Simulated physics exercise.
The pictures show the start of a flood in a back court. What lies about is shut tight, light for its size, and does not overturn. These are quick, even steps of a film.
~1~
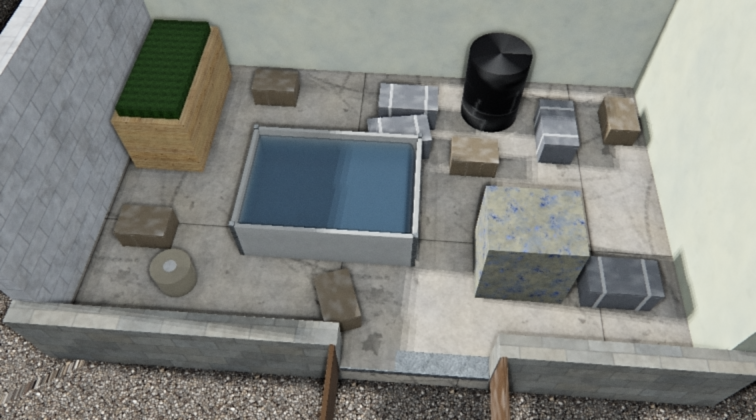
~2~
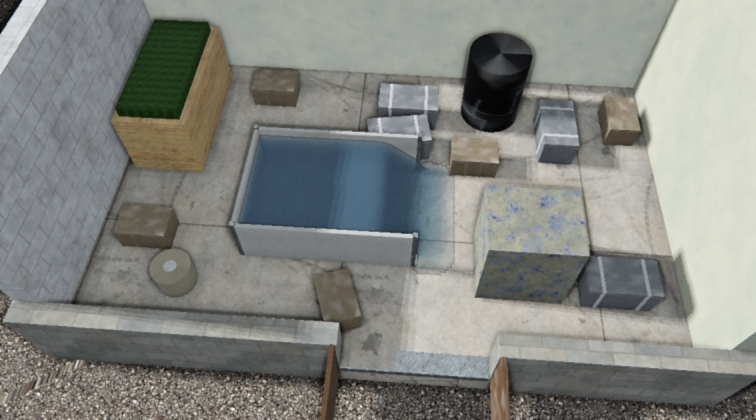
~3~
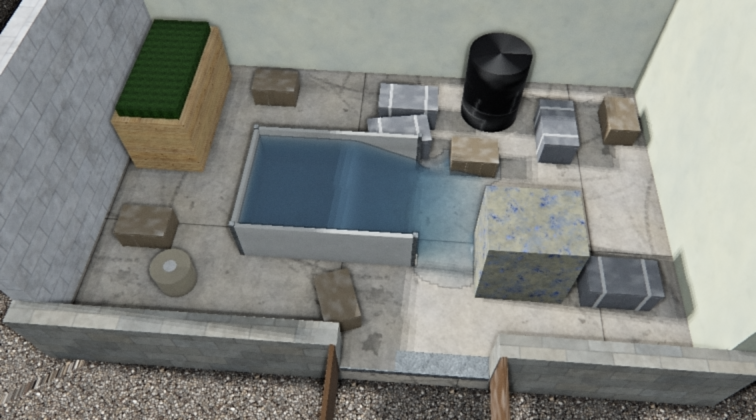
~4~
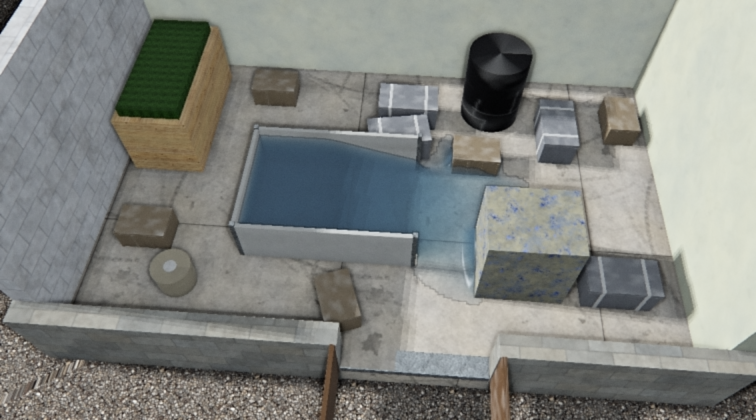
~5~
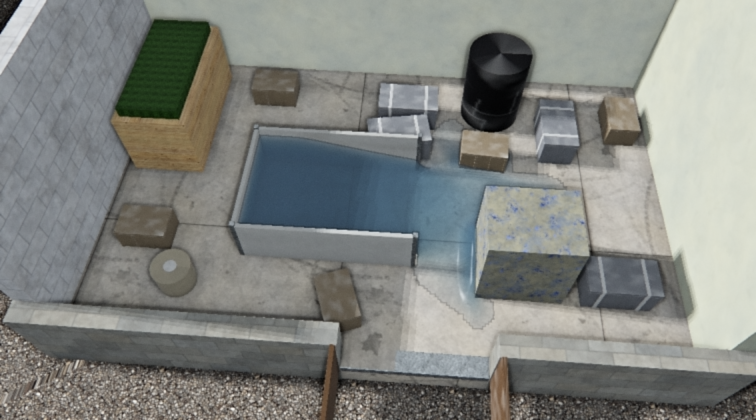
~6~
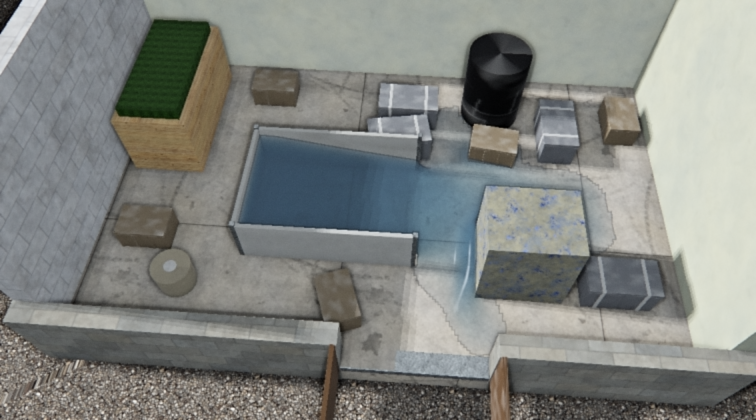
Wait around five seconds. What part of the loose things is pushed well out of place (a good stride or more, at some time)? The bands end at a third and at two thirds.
That comes to not even a third.
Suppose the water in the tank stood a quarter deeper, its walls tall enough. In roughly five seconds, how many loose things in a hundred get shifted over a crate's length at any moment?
About 30 per cent.
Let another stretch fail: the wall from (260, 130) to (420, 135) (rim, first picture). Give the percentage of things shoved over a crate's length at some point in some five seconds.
Close to 60 %.
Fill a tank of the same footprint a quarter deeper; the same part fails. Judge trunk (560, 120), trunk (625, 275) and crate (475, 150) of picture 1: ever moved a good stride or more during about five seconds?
As listed: Yes, short of that, that far or more.
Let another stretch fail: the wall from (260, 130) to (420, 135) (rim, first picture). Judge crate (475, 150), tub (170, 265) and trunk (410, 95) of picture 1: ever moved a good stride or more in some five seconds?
In turn: Shifted that much, short of that, shifted that much.
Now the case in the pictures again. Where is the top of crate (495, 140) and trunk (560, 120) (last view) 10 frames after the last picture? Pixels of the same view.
At about (554, 91) and (602, 91).
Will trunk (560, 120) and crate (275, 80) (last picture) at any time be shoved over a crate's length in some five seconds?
In turn: Shifted that much, not that far.
A moment on, 1 of 10 are well off their spots; 0 afloat.
Next, 3 of 10 are well off their spots; 2 afloat.
Later, 2 of 10 are well off their spots; 4 afloat.
In the end, 2 of 10 are well off their spots, and 3 have been at some point; 4 afloat.
